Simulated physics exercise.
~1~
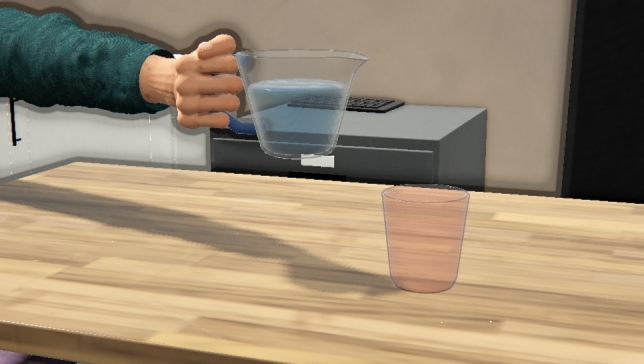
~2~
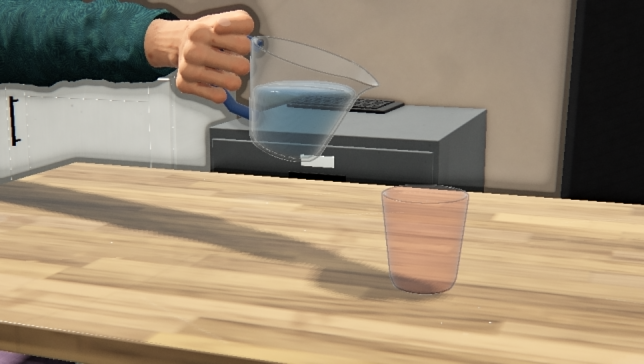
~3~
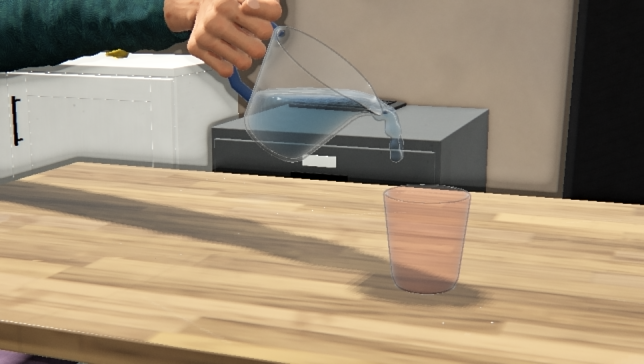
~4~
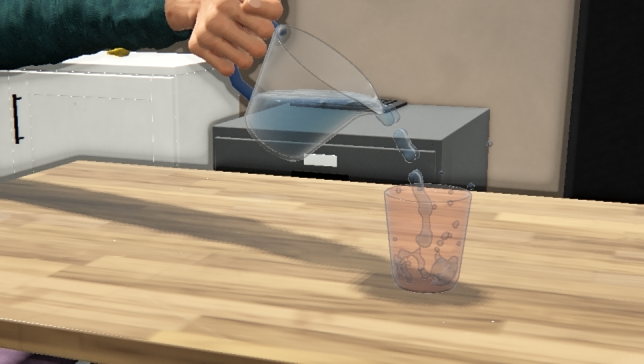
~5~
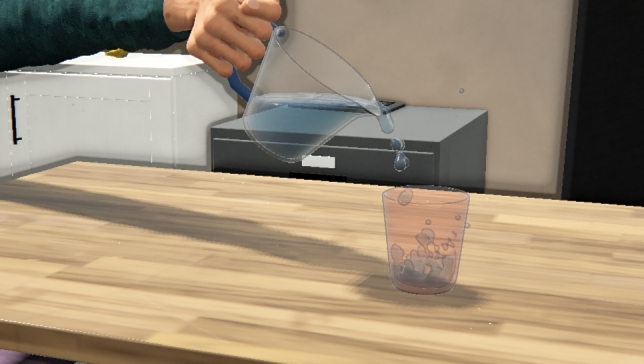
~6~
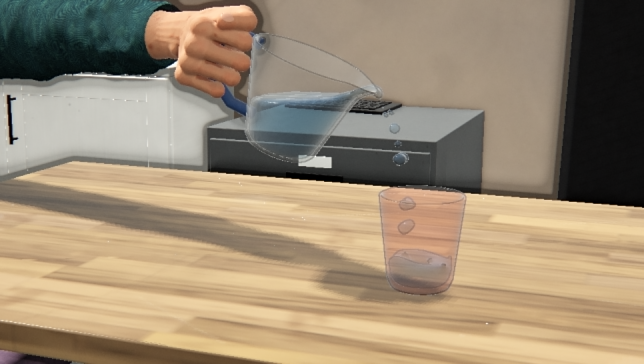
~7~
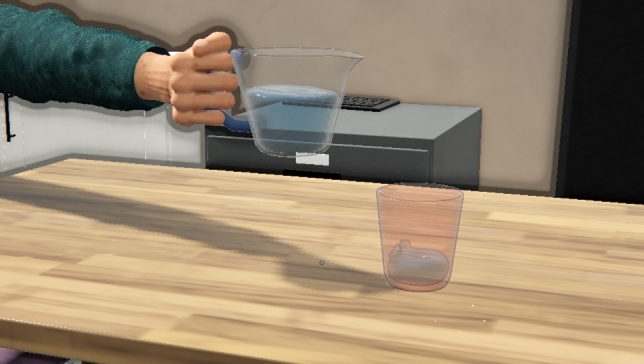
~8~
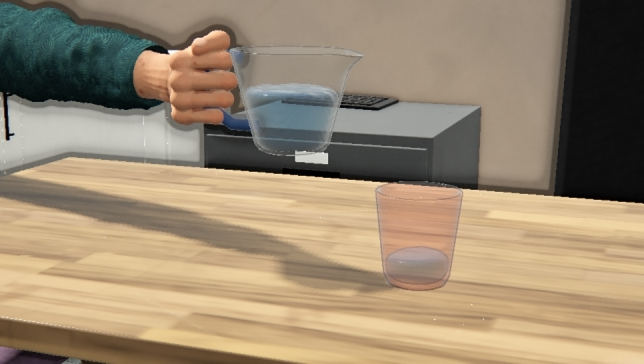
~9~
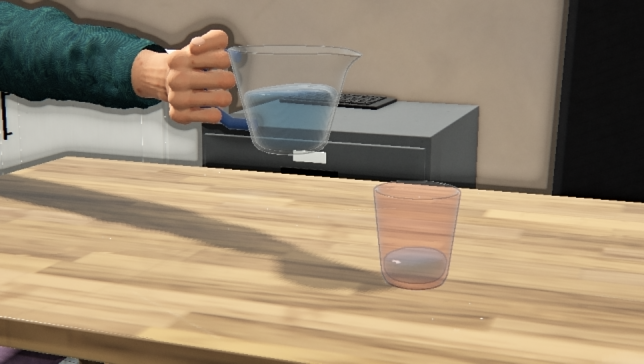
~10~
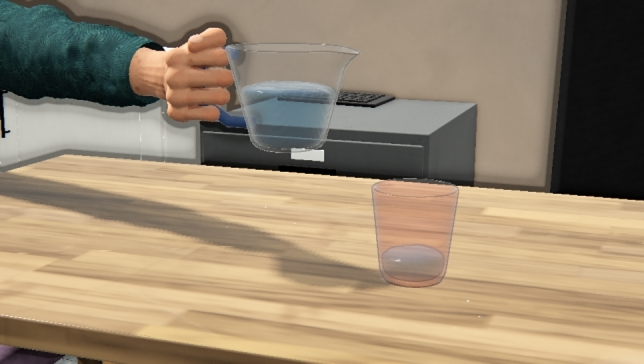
A clear measuring jug of blue-tinted water, held by a hand in a teal sleeve, hovers above a wooden table to the left of an empty, reddish see-through glass. The hand tips the jug to the right until a thin stream spills from its spout and splashes into the glass. The jug stays tilted briefly as the stream thins into drops, then swings back upright while the last drops fall. The water in the glass sloshes and settles into a shallow pool at the bottom. The jug ends level, still holding much of its water, while the view sways slightly.
